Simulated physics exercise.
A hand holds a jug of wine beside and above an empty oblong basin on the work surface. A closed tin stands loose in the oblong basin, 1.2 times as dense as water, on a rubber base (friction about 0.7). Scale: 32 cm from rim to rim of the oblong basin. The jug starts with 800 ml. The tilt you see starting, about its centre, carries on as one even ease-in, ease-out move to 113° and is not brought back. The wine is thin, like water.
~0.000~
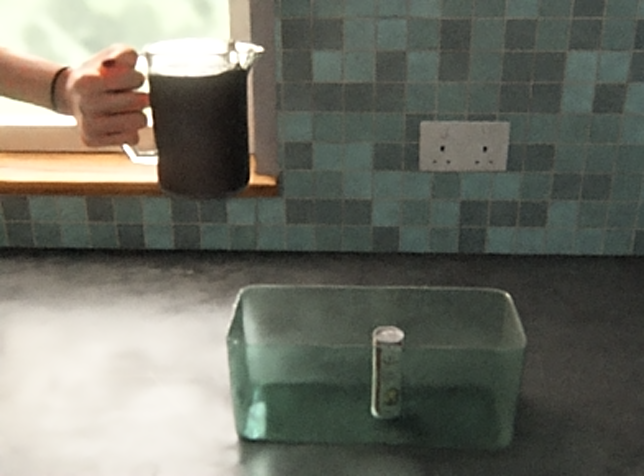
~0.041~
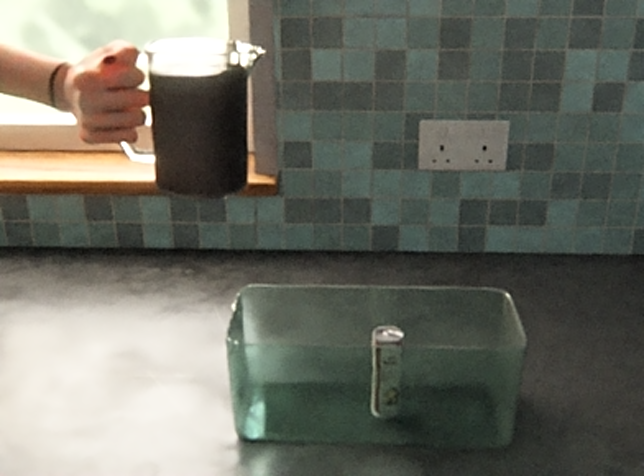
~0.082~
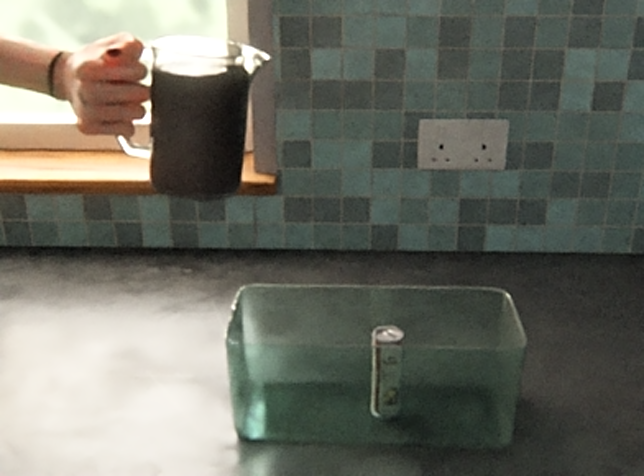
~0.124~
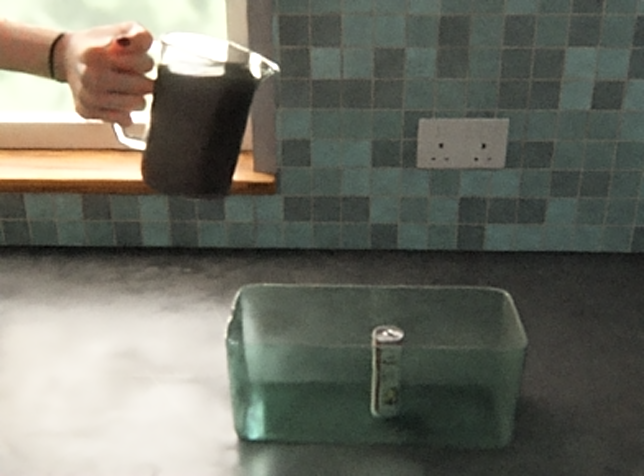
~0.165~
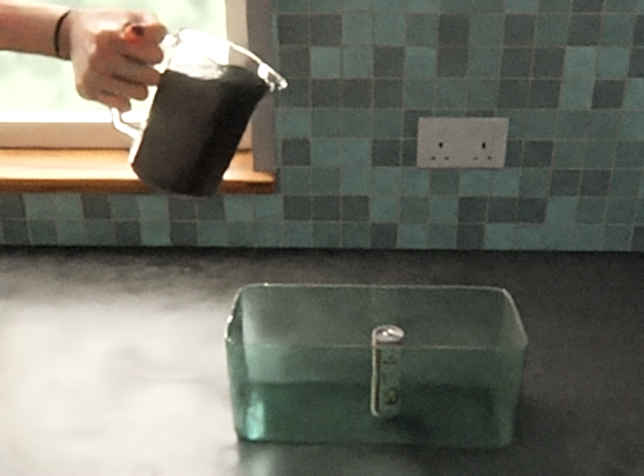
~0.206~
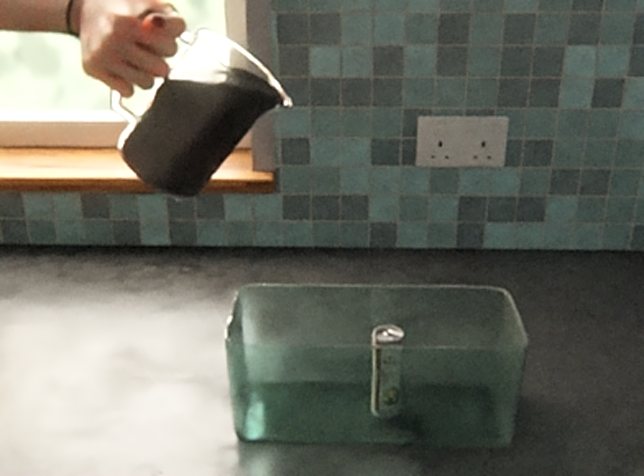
At first, a hand holds a glass jug of dark liquid nearly upright above and to the left of a clear greenish basin, where a small can stands. The hand then tilts the jug steadily to the right, lowering its spout, while the can and basin stay still.
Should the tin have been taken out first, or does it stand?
The tin goes over.
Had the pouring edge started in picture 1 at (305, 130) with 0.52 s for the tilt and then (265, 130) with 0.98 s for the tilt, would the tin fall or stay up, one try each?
First it topples; then it stays up.
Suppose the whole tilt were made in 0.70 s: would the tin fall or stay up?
The tin goes over.
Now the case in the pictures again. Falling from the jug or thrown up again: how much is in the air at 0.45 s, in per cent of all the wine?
Near 36 in a hundred.
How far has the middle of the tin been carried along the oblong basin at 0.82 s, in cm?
About 9 cm.
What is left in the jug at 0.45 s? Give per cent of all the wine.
Near 58 in a hundred.
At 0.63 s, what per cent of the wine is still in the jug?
Near 16 in a hundred.
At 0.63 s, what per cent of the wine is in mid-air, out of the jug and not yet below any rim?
Near 28 in a hundred.
Then, 0.45 s in, the tilt is 108° and 58 per cent is still to pour; the tin stands where it began.
Then, 0.63 s in, the tilt is 113° and 16 per cent is still to pour; the tin leans 9°.
Then, 0.82 s in, the tilt is 113° and 2 per cent is still to pour; the tin lies on its side.
Then, 1.02 s in, the tilt is 113° and 0 per cent is still to pour; the tin lies on its side.
Finally, the tin lies on its side.
